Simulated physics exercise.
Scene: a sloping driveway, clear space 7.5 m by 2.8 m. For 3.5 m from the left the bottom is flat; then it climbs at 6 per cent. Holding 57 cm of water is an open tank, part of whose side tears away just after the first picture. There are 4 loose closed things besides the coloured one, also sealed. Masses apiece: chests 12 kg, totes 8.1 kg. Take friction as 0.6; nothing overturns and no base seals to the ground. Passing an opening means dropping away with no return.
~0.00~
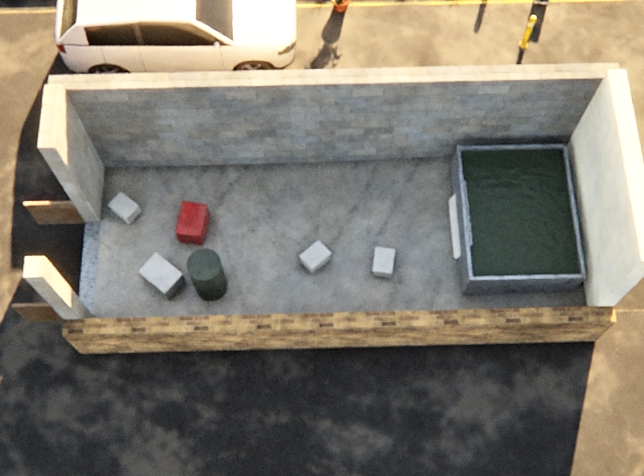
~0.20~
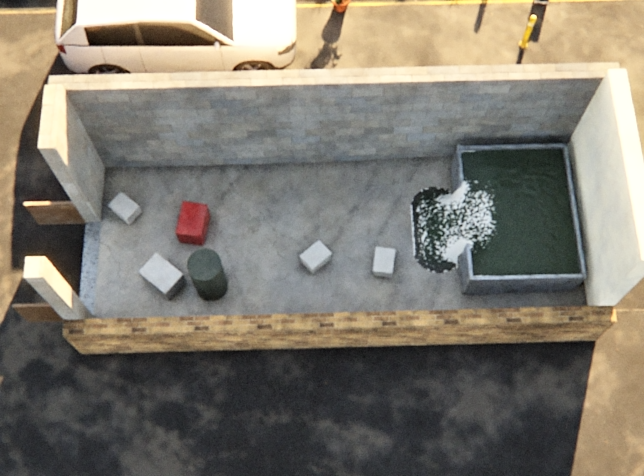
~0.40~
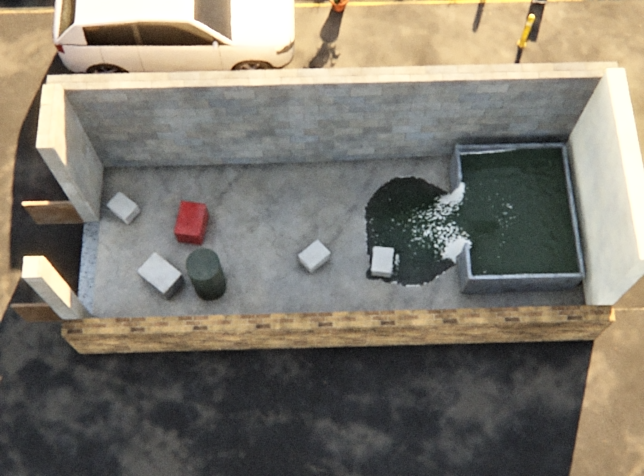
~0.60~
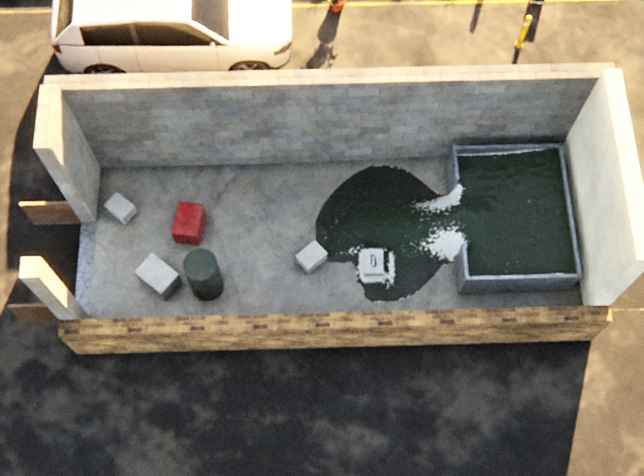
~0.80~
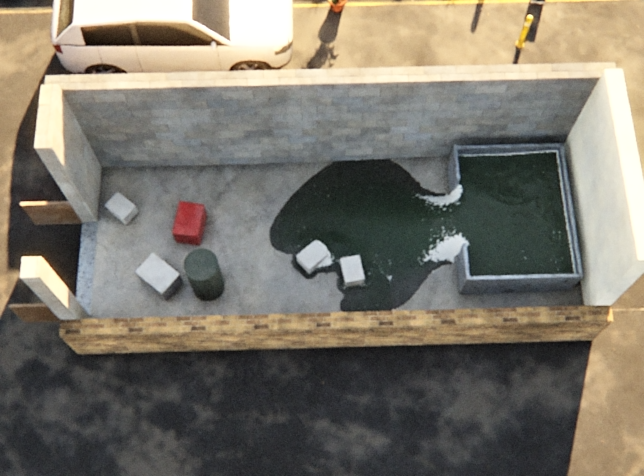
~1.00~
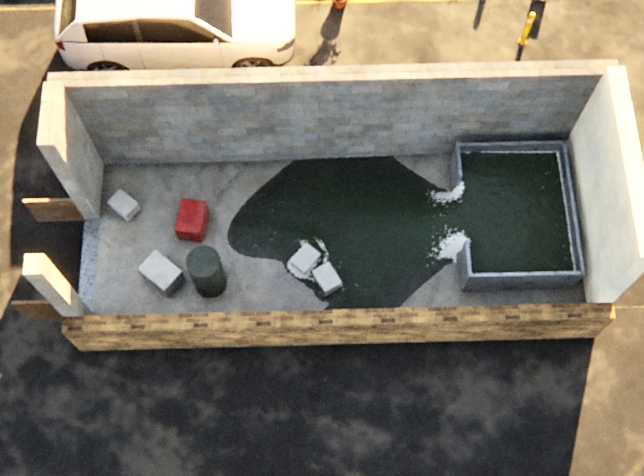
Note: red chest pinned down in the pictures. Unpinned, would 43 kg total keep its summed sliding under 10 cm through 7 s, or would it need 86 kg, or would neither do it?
It needs 86 kg.
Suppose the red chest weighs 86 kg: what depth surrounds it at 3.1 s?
8 cm, roughly.
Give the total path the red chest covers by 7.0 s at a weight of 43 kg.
Around 50 cm in total.
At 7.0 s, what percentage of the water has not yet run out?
Remaining: Approx. 70 per cent.
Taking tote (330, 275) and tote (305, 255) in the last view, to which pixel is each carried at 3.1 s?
Roughly (139, 301), then roughly (251, 276).
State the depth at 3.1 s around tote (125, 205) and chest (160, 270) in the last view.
Depths: Near 8 cm, then near 13 cm.
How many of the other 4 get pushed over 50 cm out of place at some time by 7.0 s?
Count: 4.
After 1.4 s the red chest would be 1 cm from its start with 43 kg and 0 cm from its start with 86 kg; 7 cm of water round it then.
After 3.1 s the red chest would be 48 cm from its start with 43 kg and 0 cm from its start with 86 kg; 8 cm of water round it then.
After 4.9 s the red chest would be 49 cm from its start with 43 kg and 0 cm from its start with 86 kg; 12 cm of water round it then.
After 7.0 s the red chest would be 49 cm from its start with 43 kg and 0 cm from its start with 86 kg; 12 cm of water round it then.
